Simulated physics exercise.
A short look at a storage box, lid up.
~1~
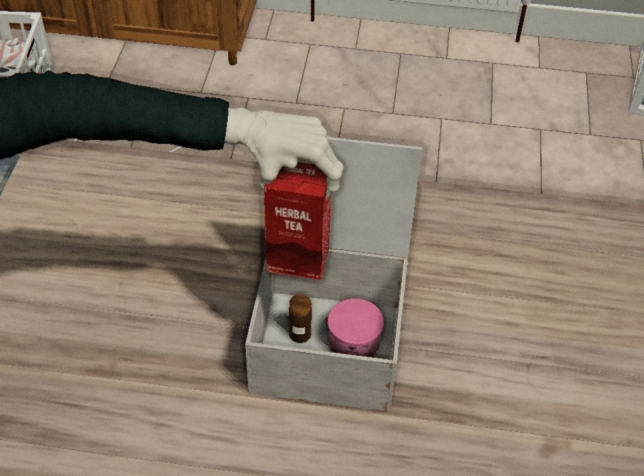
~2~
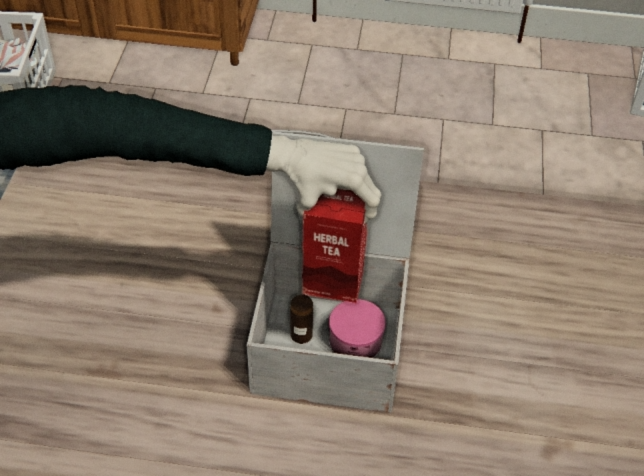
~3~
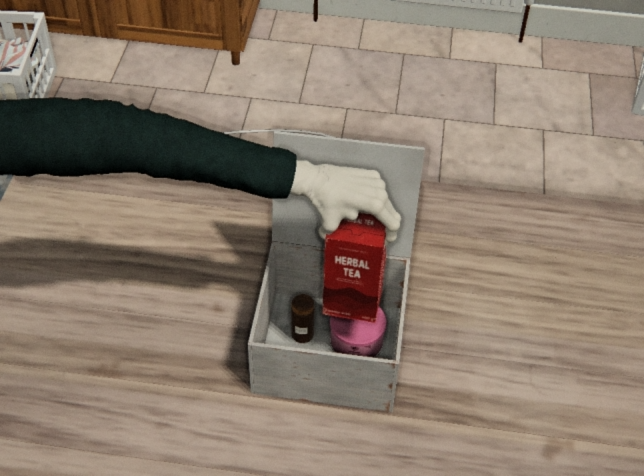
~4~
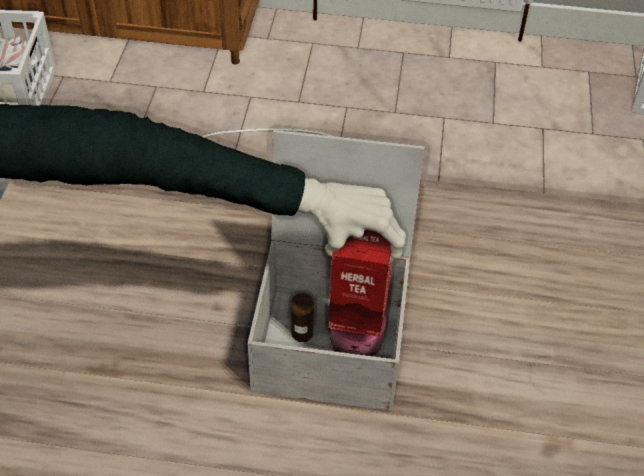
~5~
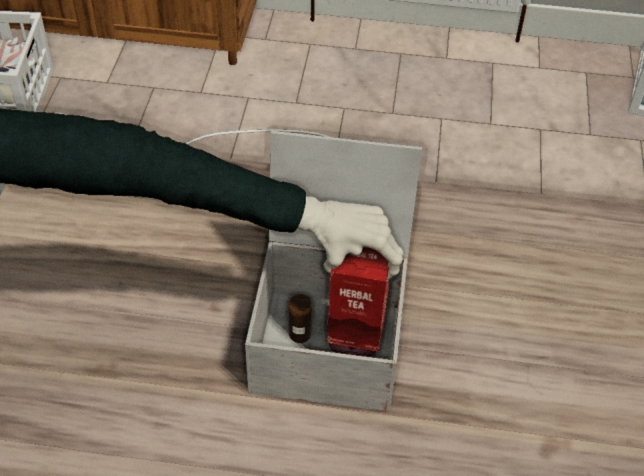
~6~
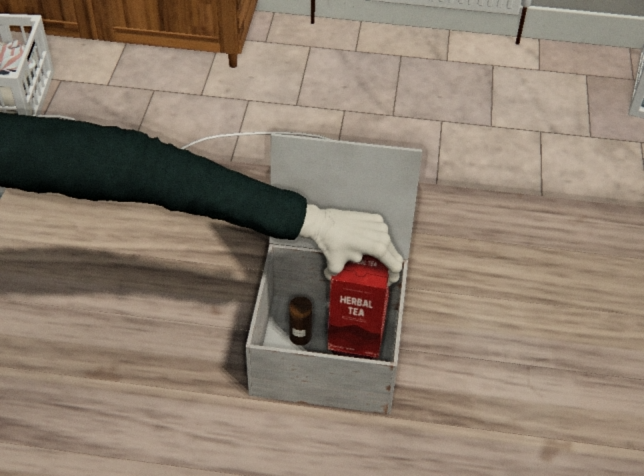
A white-gloved hand in a dark green sleeve reaches from the left over an open grey box on a wooden surface, seen from above, with pale floor tiles behind. It grips a red herbal tea carton above a small brown bottle at left and a pink tub at right. The carton moves right and down into the box, covering the tub from view, with the hand still holding its top.
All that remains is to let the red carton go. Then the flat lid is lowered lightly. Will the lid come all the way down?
Here the lid will not close.
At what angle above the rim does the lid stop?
Some 50° above the rim.
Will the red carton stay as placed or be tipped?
It keeps its pose.
Then, 1.00 s after the last picture, lid starting down.
Then, 1.30 s after the last picture, lid 76° above the rim.
Then, 1.60 s after the last picture, lid 54° above the rim.
At rest, lid 52° above the rim; all 3 in place. Seen from the same camera at the end, red carton near (359, 306).
